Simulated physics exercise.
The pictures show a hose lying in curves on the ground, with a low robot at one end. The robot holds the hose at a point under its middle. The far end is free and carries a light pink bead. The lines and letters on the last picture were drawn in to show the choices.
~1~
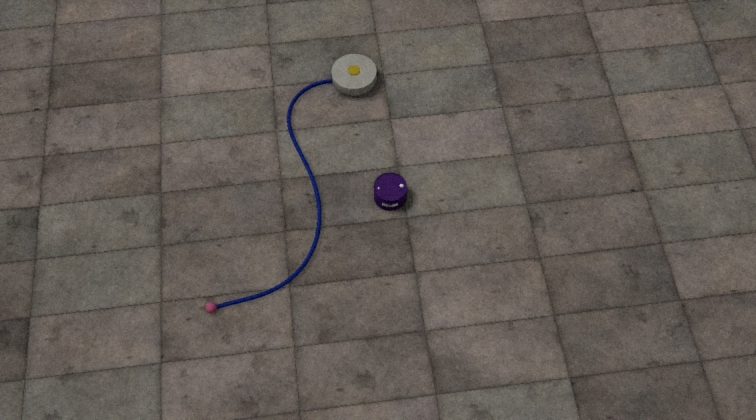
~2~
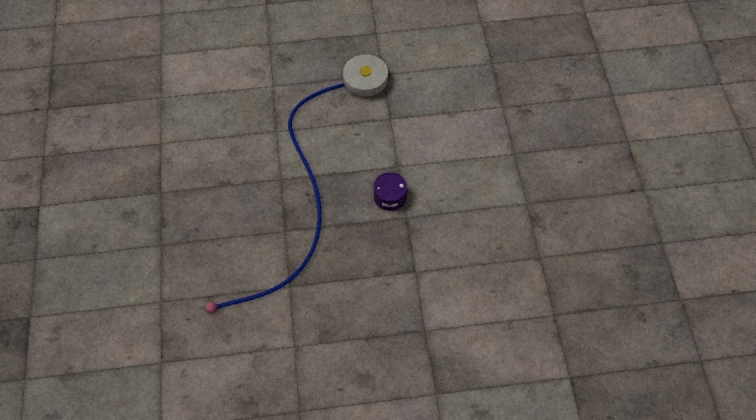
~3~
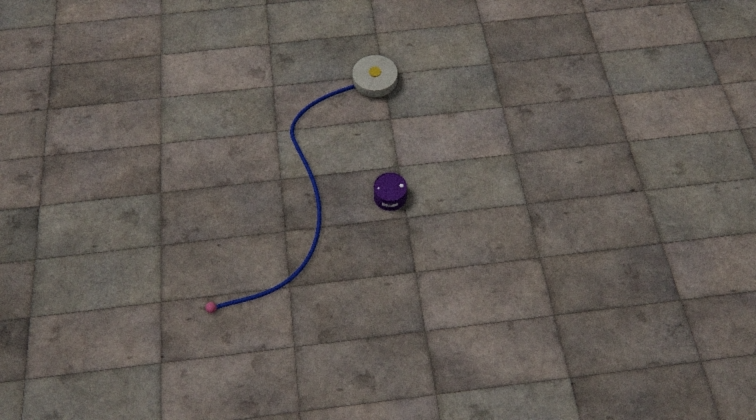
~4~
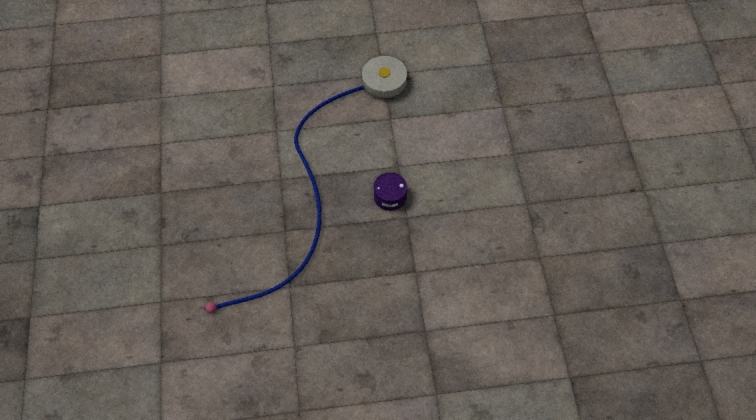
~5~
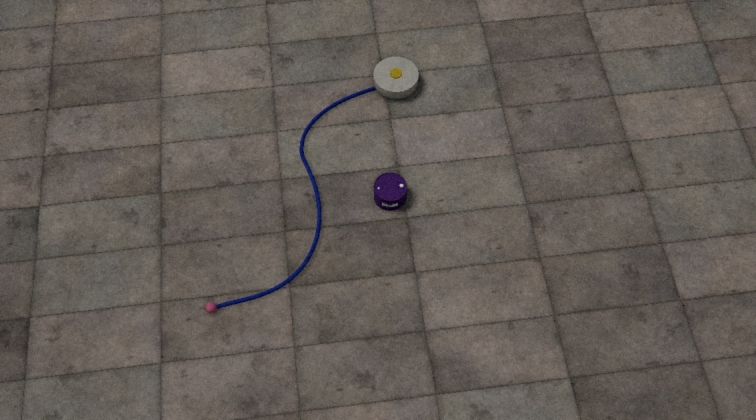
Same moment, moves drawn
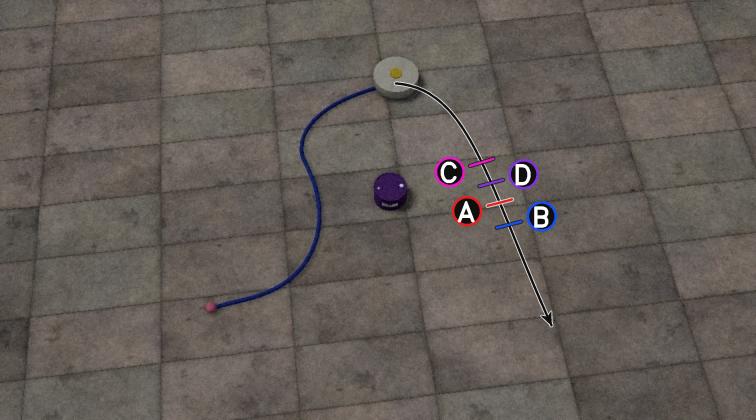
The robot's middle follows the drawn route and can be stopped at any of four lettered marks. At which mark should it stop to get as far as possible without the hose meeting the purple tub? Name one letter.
It can go as far as B.
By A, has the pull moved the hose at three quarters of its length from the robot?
By then, no.
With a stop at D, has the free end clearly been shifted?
No.
On the marked copy, A at (500, 203); B at (509, 225); C at (482, 162); D at (491, 183); the route from (396, 83) via (491, 183) to (552, 326).
With B. Early on, robot (453, 110), middle of the hose (317, 190), free end (211, 308).
Further on, robot (486, 166), middle of the hose (321, 190), free end (211, 308).
At the end, robot (510, 220), middle of the hose (334, 193), free end (211, 308); nothing has been touched.
As for the rest, A is safe but short; C is safe but short; D is safe but short.
